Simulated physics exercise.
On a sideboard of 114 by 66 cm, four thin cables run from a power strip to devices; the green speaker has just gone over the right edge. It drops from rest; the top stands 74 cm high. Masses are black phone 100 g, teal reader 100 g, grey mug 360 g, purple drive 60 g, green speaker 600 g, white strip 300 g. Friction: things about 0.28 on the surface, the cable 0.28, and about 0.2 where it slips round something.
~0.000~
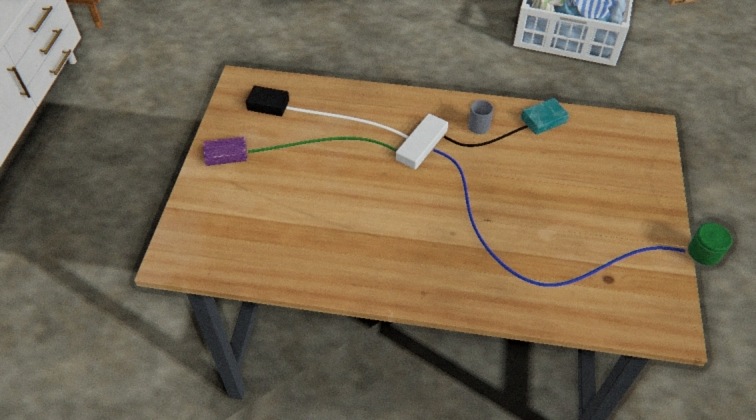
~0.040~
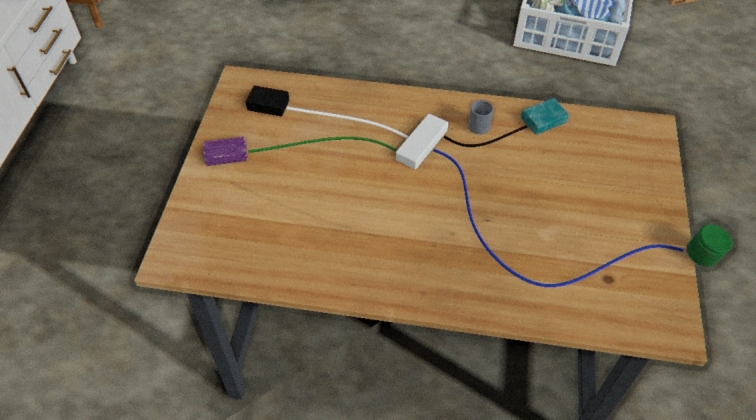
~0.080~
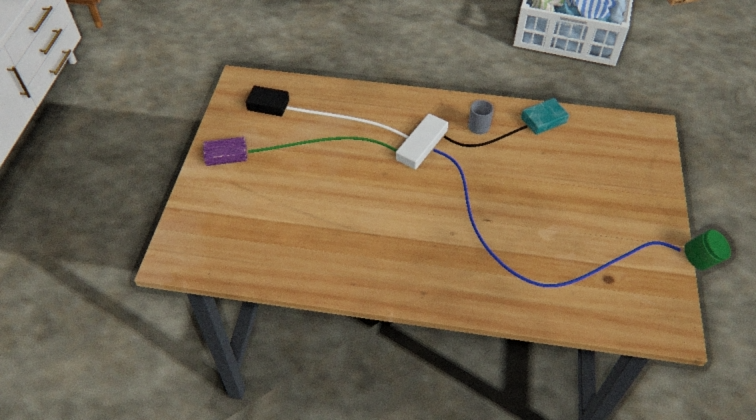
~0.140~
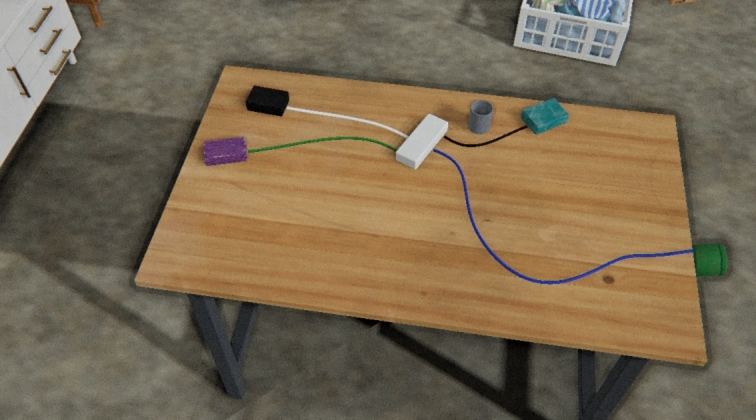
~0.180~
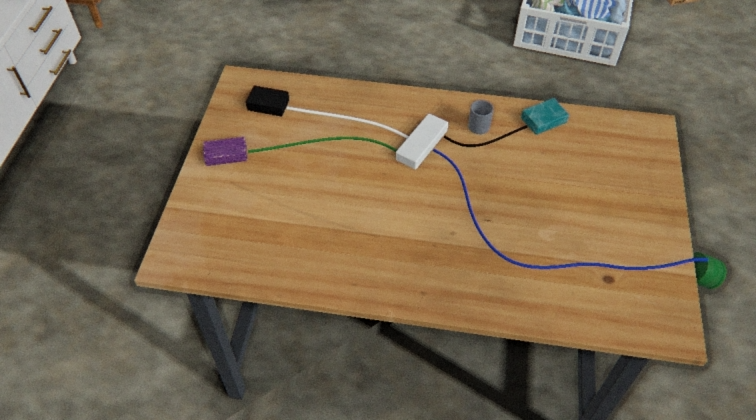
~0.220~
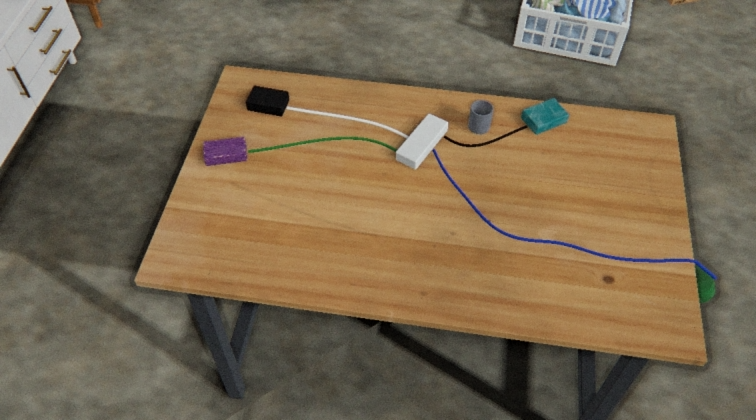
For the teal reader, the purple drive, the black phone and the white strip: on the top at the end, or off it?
Result: Teal reader drops off, purple drive falls off, black phone falls off, white strip goes over the edge.
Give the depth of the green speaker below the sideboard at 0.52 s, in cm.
About 45 cm.
By 0.5 s, the strip's end of the blue cable at (543, 195); black phone 31 cm off its start, white strip 27 cm off its start, purple drive 27 cm off its start.
By 0.8 s, the strip's end of the blue cable at (688, 217); purple drive 64 cm off its start, black phone 61 cm off its start, white strip 59 cm off its start.
By 1.1 s, the strip has left the top; purple drive 96 cm off its start at (652, 237), black phone 92 cm off its start at (653, 194), white strip over the edge.
By 1.4 s, the strip has left the top; purple drive over the edge, black phone over the edge, teal reader over the edge.
By 2.6 s, the strip has left the top; purple drive over the edge, black phone over the edge, teal reader over the edge, white strip over the edge.
